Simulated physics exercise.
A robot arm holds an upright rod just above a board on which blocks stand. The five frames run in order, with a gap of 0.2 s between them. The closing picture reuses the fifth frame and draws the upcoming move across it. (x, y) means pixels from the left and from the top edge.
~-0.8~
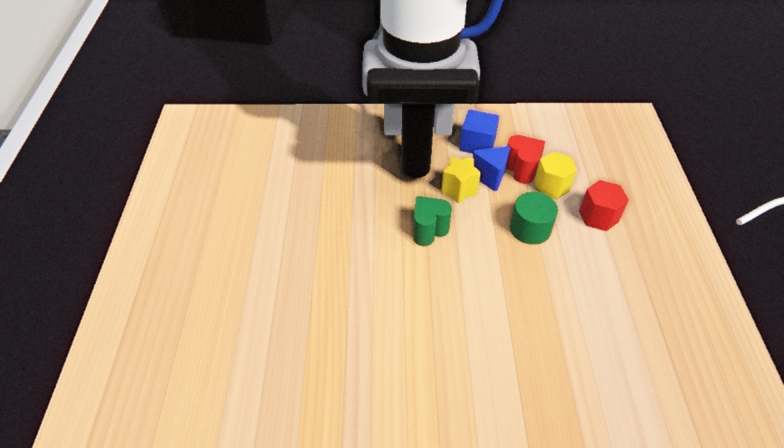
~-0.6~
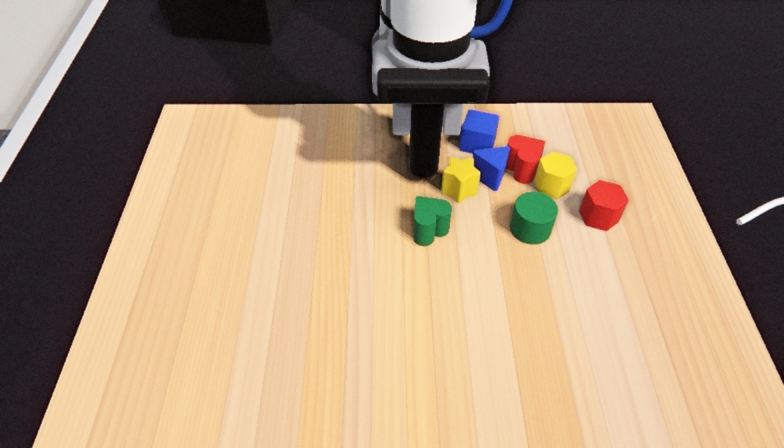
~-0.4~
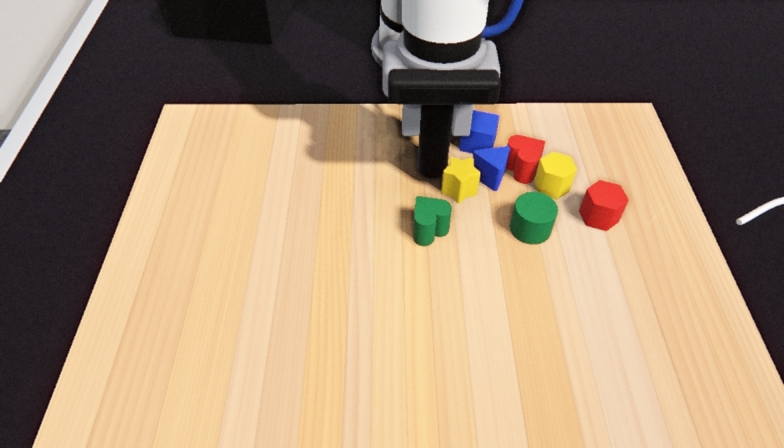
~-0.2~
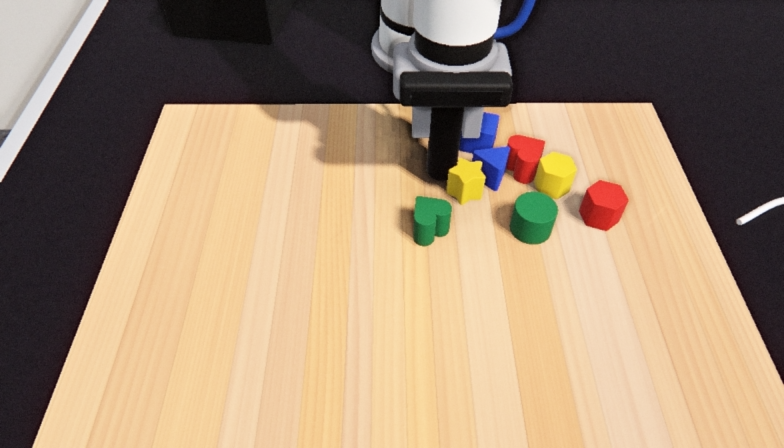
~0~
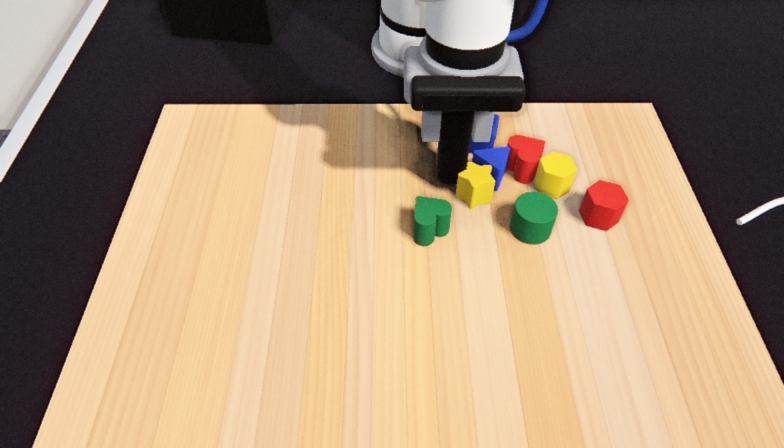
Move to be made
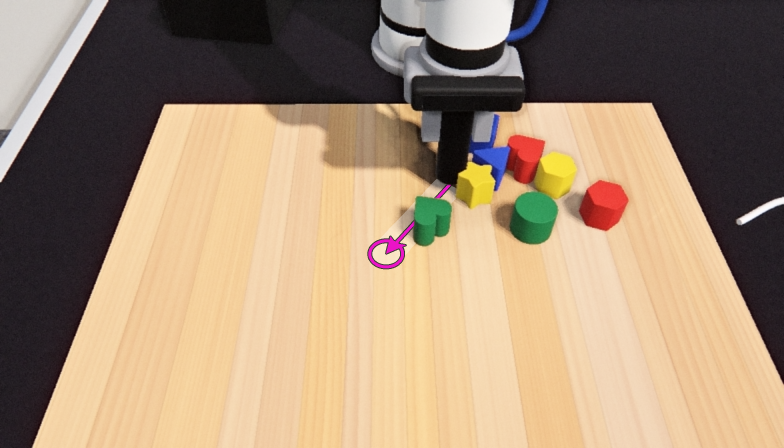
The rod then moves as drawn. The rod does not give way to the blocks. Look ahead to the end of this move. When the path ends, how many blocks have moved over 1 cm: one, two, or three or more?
Blocks moved: One.
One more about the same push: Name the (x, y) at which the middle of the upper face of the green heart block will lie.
It should be at about (424, 236).
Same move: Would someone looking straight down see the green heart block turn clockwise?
The answer is no.
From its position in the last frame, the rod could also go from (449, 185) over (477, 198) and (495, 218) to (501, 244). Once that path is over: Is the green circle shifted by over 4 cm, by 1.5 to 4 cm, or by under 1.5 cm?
If I had to pick, the green circle travels from 1.5 to 4 cm here.
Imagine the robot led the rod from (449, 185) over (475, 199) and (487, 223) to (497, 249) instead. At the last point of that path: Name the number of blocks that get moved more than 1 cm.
Two blocks, no more.
The drawn path runs in a line from (449, 185) to (386, 254).
What follows on the original path. One third of the way, rod at (430, 198); nothing pushed yet.
Two thirds of the way, rod at (408, 221); green heart block at (424, 231), turned 50° anticlockwise.
At the end, rod at (386, 245); green heart block at (424, 236), turned 65° anticlockwise; yellow star block not moved.
